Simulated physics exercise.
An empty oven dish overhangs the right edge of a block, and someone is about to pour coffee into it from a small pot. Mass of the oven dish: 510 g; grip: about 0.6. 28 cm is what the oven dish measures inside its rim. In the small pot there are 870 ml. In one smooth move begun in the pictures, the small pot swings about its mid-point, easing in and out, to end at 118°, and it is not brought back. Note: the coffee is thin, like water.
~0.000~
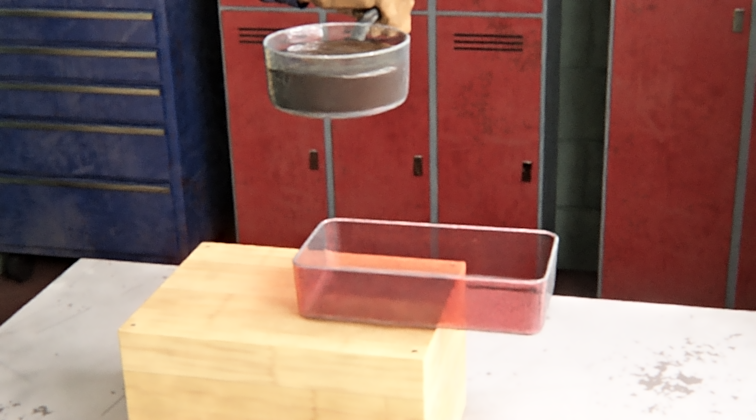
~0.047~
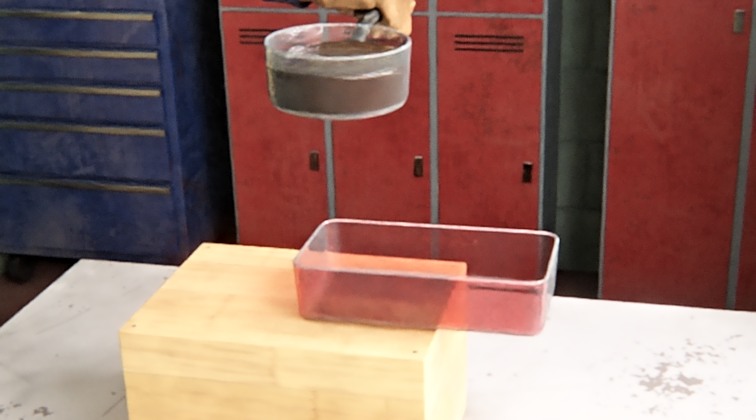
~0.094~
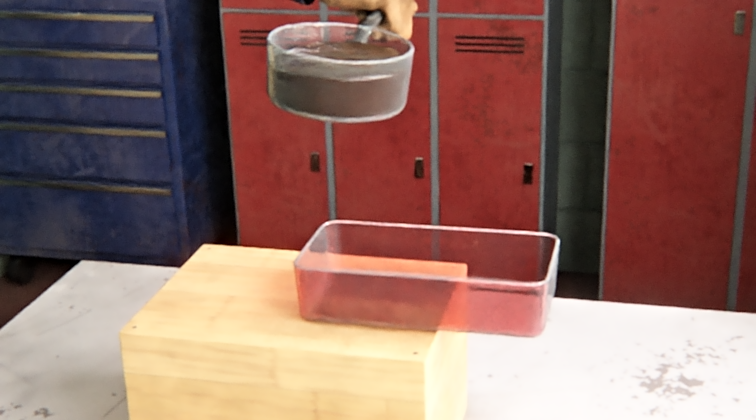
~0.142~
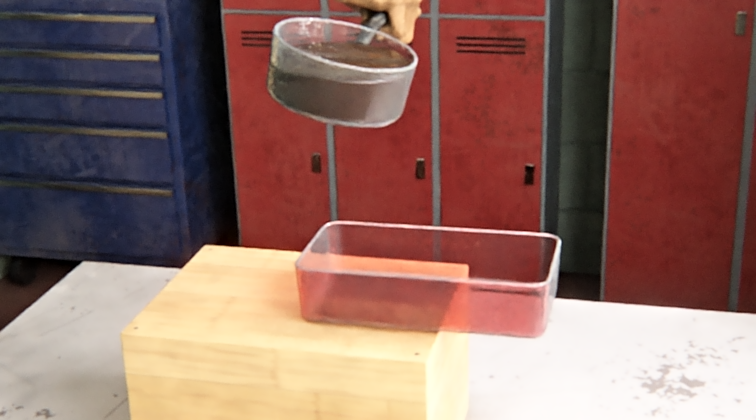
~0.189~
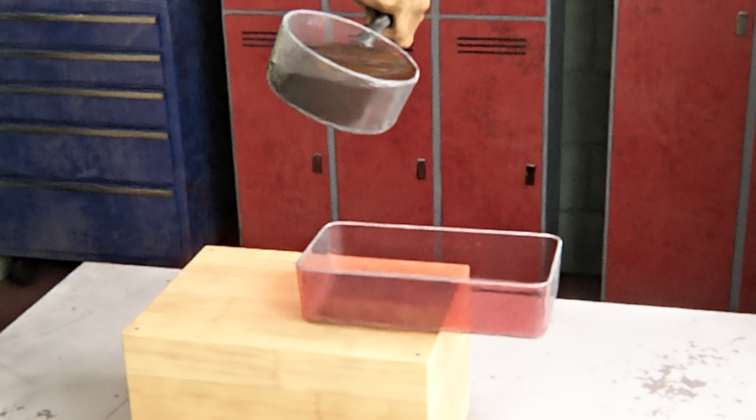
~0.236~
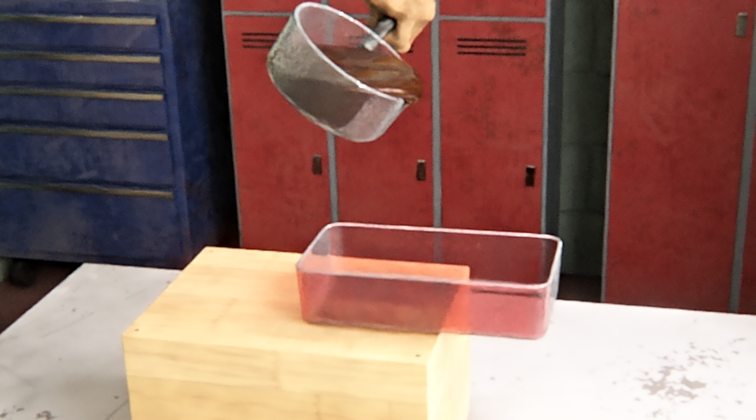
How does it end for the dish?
The dish falls off.
After 0.50 s the tilt is 108° and 11 per cent is still to pour; the oven dish lies level with 28 per cent in it.
After 0.70 s the tilt is 118° and 1 per cent is still to pour; the oven dish leans 54° with 46 per cent in it.
After 0.90 s the tilt is 118° and 0 per cent is still to pour; the oven dish leans 86° with 1 per cent in it.
After 1.12 s the tilt is 118° and 0 per cent is still to pour; the oven dish leans 84° with 0 per cent in it.
In the end the oven dish leans 85° with 0 per cent in it.
